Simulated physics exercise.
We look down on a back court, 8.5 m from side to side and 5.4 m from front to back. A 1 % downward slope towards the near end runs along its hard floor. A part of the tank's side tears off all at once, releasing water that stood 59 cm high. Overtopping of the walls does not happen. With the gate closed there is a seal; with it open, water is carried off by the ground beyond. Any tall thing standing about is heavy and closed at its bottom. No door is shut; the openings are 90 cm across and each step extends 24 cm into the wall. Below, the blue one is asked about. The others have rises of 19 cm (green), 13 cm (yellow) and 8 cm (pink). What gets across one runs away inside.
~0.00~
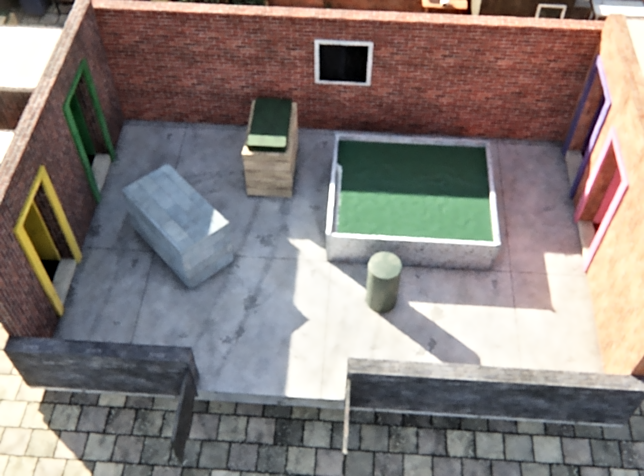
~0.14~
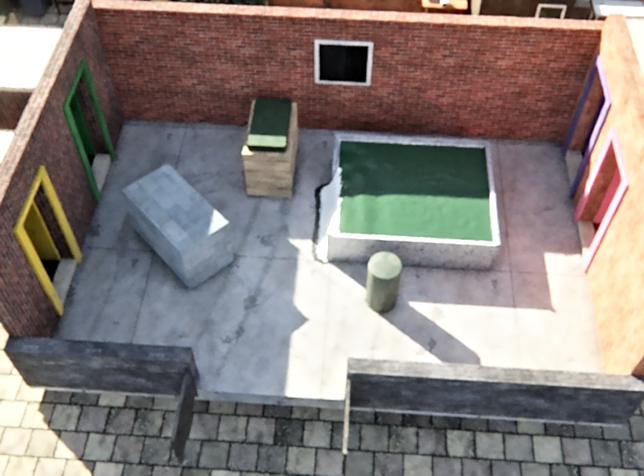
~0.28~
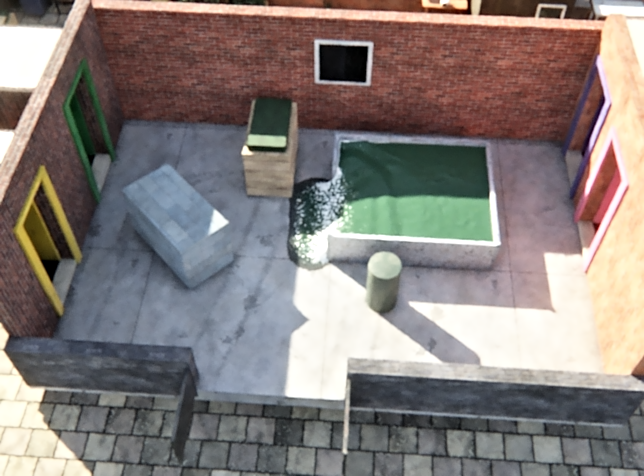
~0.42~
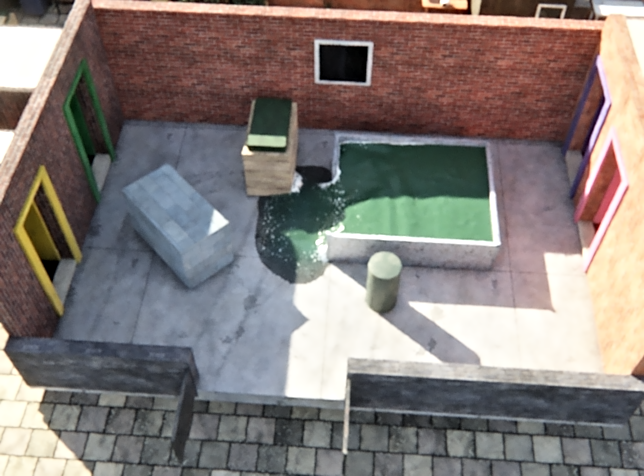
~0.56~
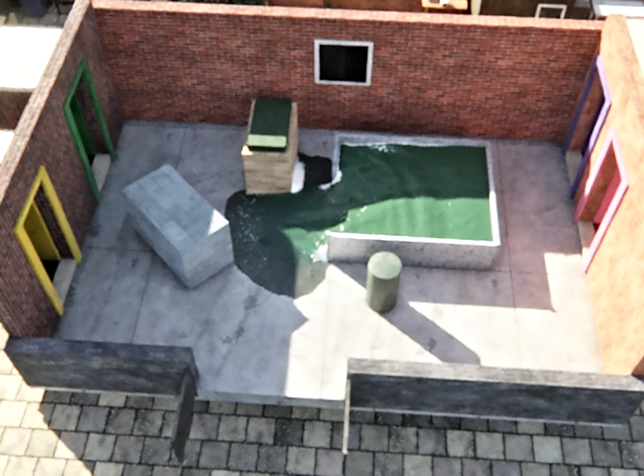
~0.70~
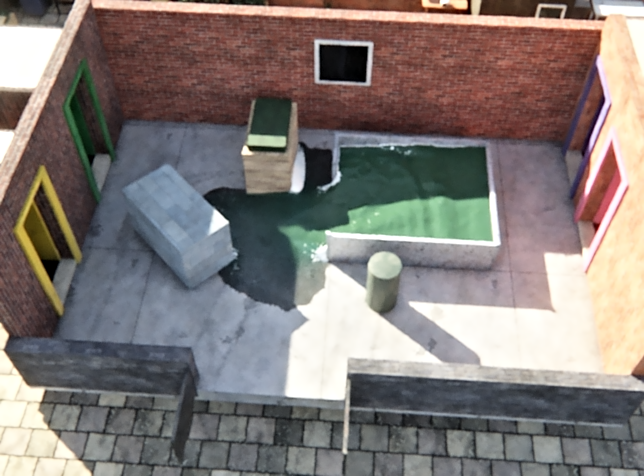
In a walled court, green water pours from the tank's left side and spreads leftward across the floor.
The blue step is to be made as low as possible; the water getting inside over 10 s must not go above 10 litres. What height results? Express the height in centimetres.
It would have to be roughly 8.5 cm high.
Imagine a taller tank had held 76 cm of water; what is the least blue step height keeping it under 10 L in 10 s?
Roughly 12.5 cm high.
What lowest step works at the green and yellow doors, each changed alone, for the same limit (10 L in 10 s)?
You'd want about 18 centimetres at green and about 15 centimetres at yellow.
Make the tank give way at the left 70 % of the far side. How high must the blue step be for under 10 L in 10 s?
You'd want it roughly 28 centimetres tall.
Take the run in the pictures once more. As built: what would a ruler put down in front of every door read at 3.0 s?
In cm - green: 18, yellow: 2, blue: 0, pink: 0.
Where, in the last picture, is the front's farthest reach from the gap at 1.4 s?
At about (106, 180).
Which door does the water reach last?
Pink.
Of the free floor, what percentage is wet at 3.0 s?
Roughly 45 percent of the floor is wet.
After 1.4 s water covers 20 % of the floor, deepest (40 cm) near (231, 251); it has not reached the blue door.
After 3.0 s water covers 45 % of the floor, deepest (33 cm) near (222, 242); it has not reached the blue door.
After 10.0 s water covers 85 % of the floor, deepest (14 cm) near (44, 365); 7 cm at the blue door, 0 litres in over its 18 cm step.
At the blue door as built, the water arrived by 4.9 s and peaked near 13 cm at 7.6 s.
Run again over the same 10 s with other heights there, 18 litres in over 7 cm, 6 litres over 9.5 cm. The limit of 10 litres is kept from about 8.5 cm up.
